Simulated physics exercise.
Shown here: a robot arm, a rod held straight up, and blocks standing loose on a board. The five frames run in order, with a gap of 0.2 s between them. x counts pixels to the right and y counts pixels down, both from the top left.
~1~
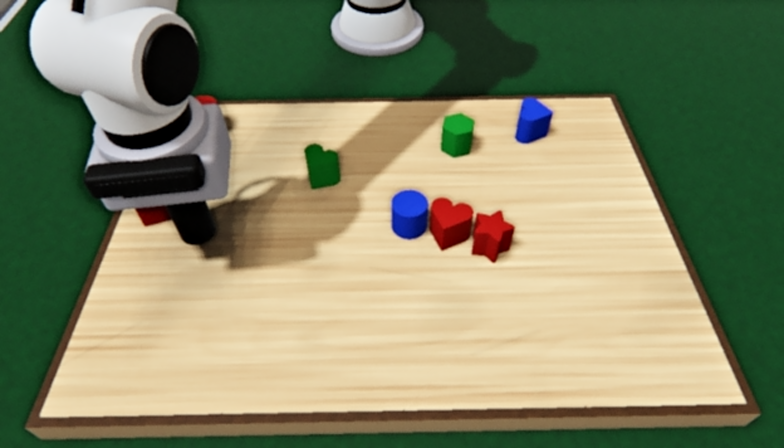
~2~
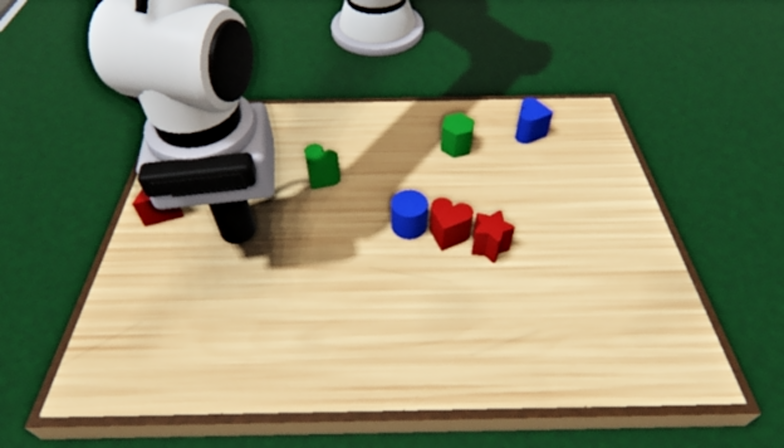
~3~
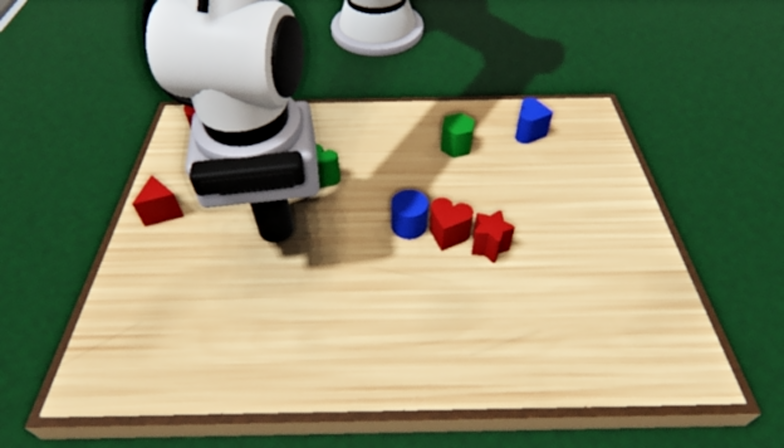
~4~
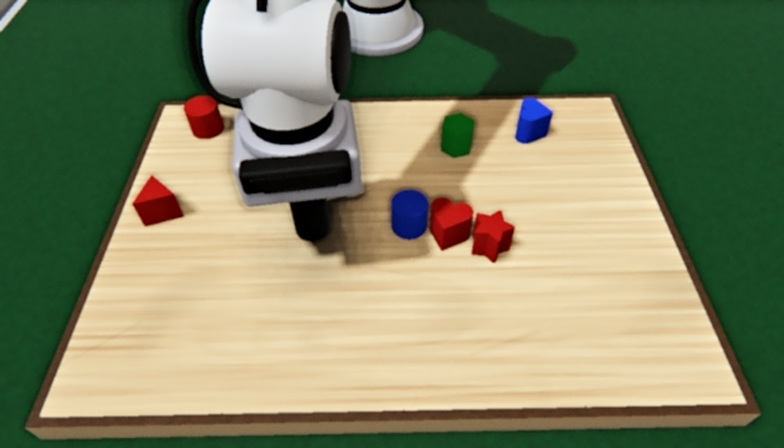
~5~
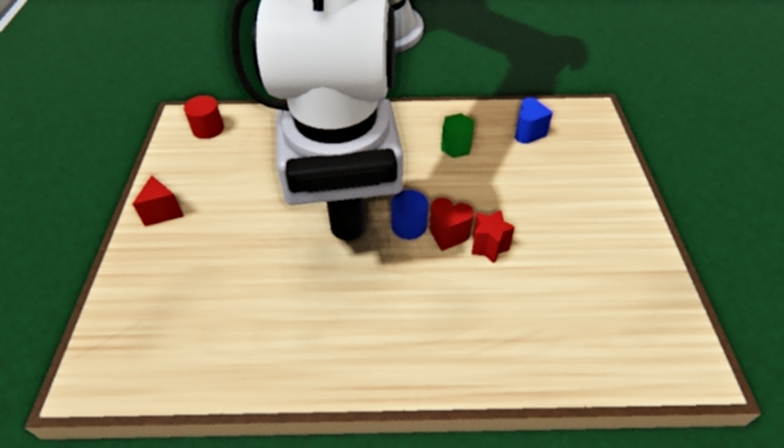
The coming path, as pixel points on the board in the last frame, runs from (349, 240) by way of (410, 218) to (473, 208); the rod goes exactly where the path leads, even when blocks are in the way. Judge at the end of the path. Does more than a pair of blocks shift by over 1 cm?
I'd say yes.
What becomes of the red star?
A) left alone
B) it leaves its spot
Option B.
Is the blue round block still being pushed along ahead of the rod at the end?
Short answer: Yes.
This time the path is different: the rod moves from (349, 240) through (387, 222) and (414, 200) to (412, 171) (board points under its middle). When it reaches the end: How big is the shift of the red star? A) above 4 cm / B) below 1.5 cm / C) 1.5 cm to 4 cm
That would be B.
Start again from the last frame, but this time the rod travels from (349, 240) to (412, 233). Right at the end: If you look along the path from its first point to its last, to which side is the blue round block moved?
It goes left.
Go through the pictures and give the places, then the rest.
In the first frame, rod's lower end (199, 232); blue round block (410, 202); red heart block (451, 211); red star (494, 224).
In the second frame, rod (238, 231); blocks still.
In the third frame, rod (277, 230); blocks still.
In the fourth frame, rod (313, 229); blocks still.
In the fifth frame, rod (348, 227); blue round block (410, 202); red heart block (451, 211); red star (494, 224).
On the path given first. One third of the way, rod (390, 212); blue round block (425, 197); red heart block (461, 210), turned 20° clockwise; red star (499, 226).
Two thirds of the way, rod (432, 199); blue round block (467, 182); red heart block (480, 207), turned 95° clockwise; red star (503, 227), turned 25° clockwise.
At the end, rod (475, 195); blue round block (508, 176); red heart block (486, 209), turned 110° clockwise; red star (507, 229), turned 25° clockwise.
